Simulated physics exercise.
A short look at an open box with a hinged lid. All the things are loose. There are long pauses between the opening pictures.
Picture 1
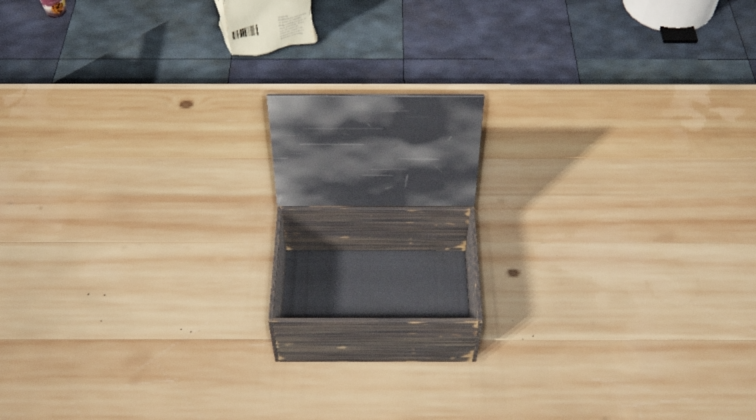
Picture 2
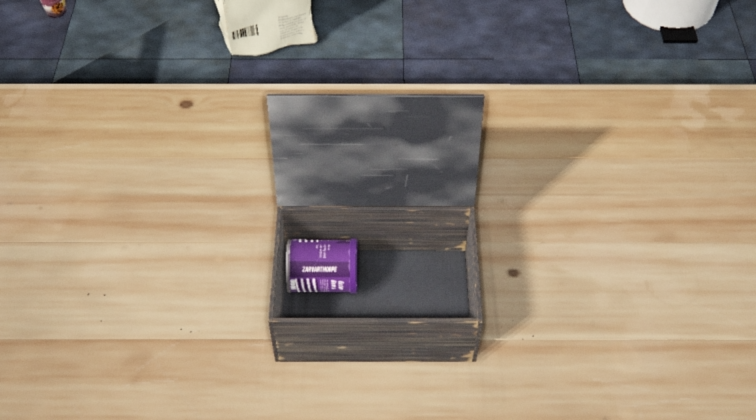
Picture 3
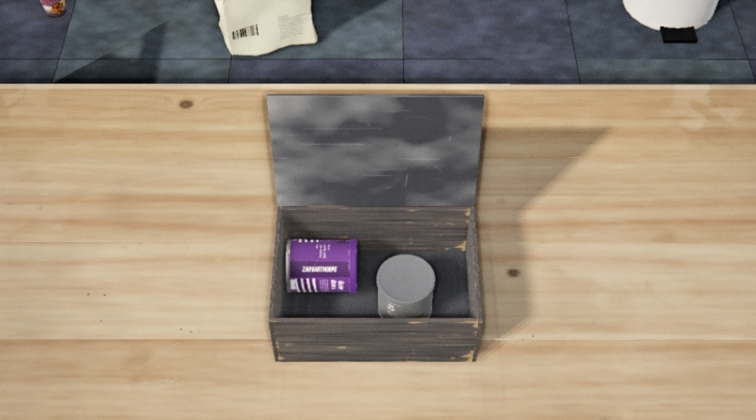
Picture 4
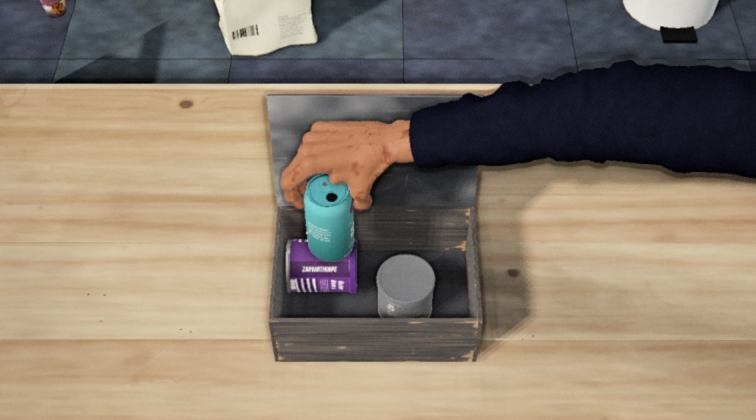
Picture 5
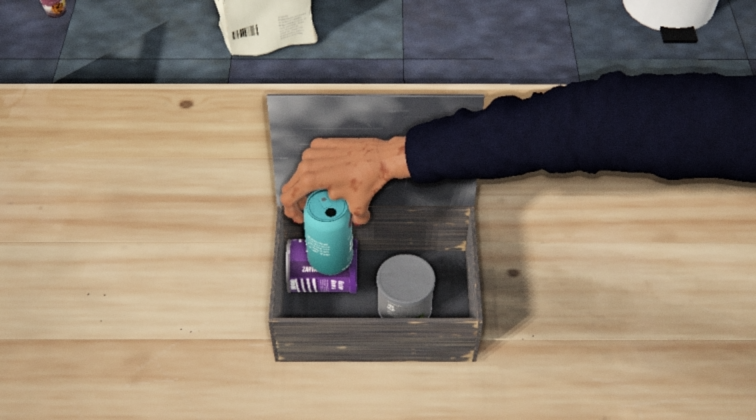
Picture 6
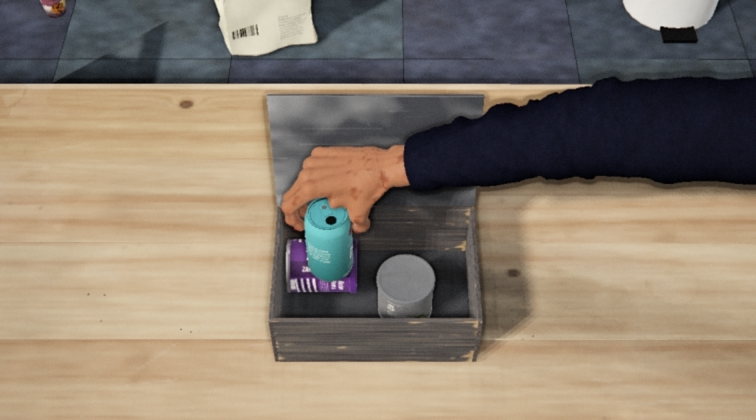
The clip shows an open, empty wooden box with a hinged lid; a purple tin and then a grey cylindrical object appear inside, and a hand lowers a turquoise can slightly over the purple tin on the left.
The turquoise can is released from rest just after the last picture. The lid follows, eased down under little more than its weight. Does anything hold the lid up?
As it turns out, it stays ajar.
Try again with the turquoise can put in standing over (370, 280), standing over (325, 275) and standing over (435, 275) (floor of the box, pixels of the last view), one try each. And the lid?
In the first case it sits on the rim; in the second case it is held up; in the third case it stays ajar.
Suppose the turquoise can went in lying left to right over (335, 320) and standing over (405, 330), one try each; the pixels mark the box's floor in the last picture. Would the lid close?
In the first case it sits on the rim; in the second case it stays ajar.
Then, 1.10 s after the last picture, lid starting down; turquoise can tipped 43° from how it was near (330, 289); purple tin rolled a little.
Then, 1.70 s after the last picture, lid 46° above the rim; turquoise can tipped 43° from how it was near (330, 289); purple tin rolled a little.
At rest, lid 21° above the rim; tipped over in the box, turquoise can; the other 2 in place. Seen from the same camera at the end, turquoise can near (330, 289).
